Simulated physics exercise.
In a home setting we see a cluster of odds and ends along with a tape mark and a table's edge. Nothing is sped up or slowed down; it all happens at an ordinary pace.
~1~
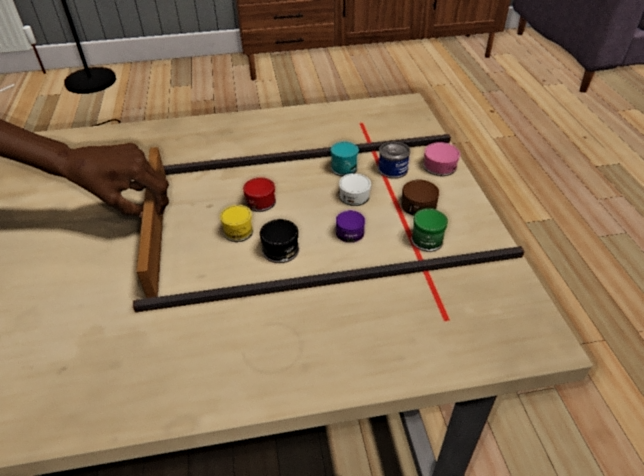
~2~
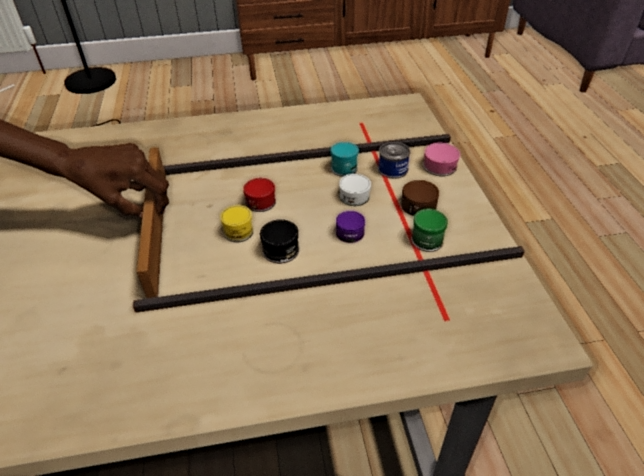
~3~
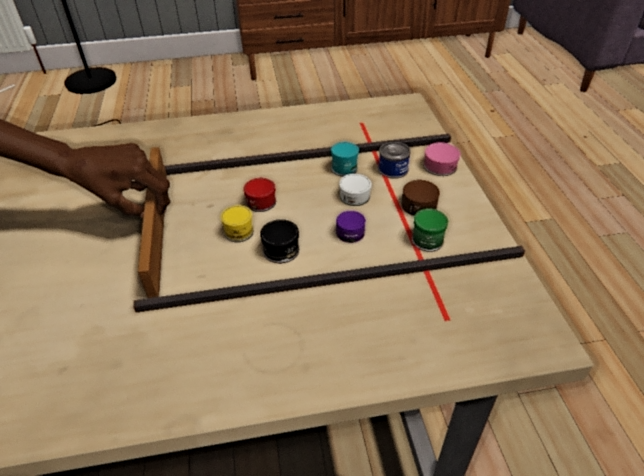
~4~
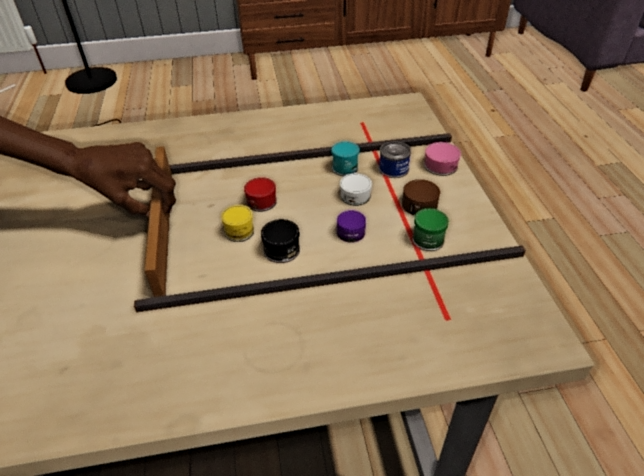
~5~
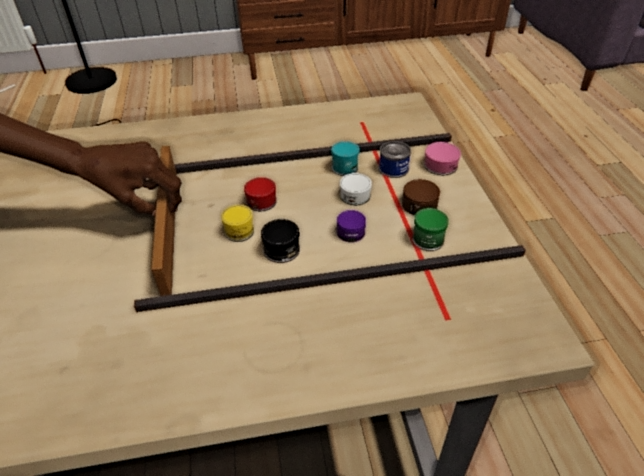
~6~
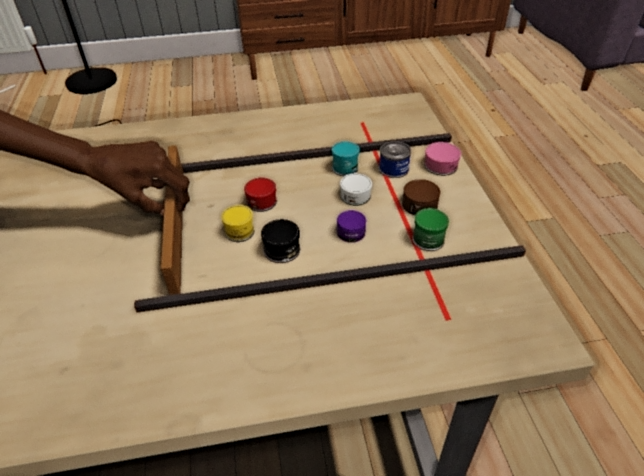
The clip opens on a hand gripping a wooden board at the left of a pale table, where colourful tins and tubs sit between two dark rails near a red tape line. The hand then slides the board slightly to the right, while the containers stay in place.
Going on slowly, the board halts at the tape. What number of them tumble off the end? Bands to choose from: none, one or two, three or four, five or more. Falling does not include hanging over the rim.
Final answer: None.
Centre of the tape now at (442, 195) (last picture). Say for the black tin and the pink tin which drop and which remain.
Black tin - safe; pink tin - gone.
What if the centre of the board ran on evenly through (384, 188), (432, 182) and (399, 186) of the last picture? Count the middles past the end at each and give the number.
Respectively 0, 2 and 0.
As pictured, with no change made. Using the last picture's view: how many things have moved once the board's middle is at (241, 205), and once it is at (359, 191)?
The first count is 1, and then it's 7.
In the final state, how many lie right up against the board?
It's 4 of them.
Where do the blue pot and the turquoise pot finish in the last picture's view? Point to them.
Approximately (421, 158) for one, approximately (393, 153) for the other.
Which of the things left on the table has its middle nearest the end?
That is the pink tin.
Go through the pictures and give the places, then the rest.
The first frame shows pink tin (441, 160); brown tub (420, 198); green pot (429, 230); board (153, 216); tape (395, 202).
The second frame shows brown tub (420, 198); red tin (260, 195).
The third frame shows green pot (429, 230); white tin (355, 190).
The fourth frame shows pink tin (442, 159); blue pot (395, 160).
The fifth frame shows brown tub (421, 198); board (166, 215).
The sixth frame shows pink tin (442, 159); brown tub (421, 198); green pot (430, 230); board (174, 214); tape (396, 201).
Soon after, none off yet; pink tin at rest near (442, 159); brown tub at rest near (421, 198); green pot at rest near (430, 230).
Then, none off yet; pink tin at rest near (442, 159); brown tub moving near (428, 197); green pot at rest near (430, 230).
At rest, the number that fall off is zero.
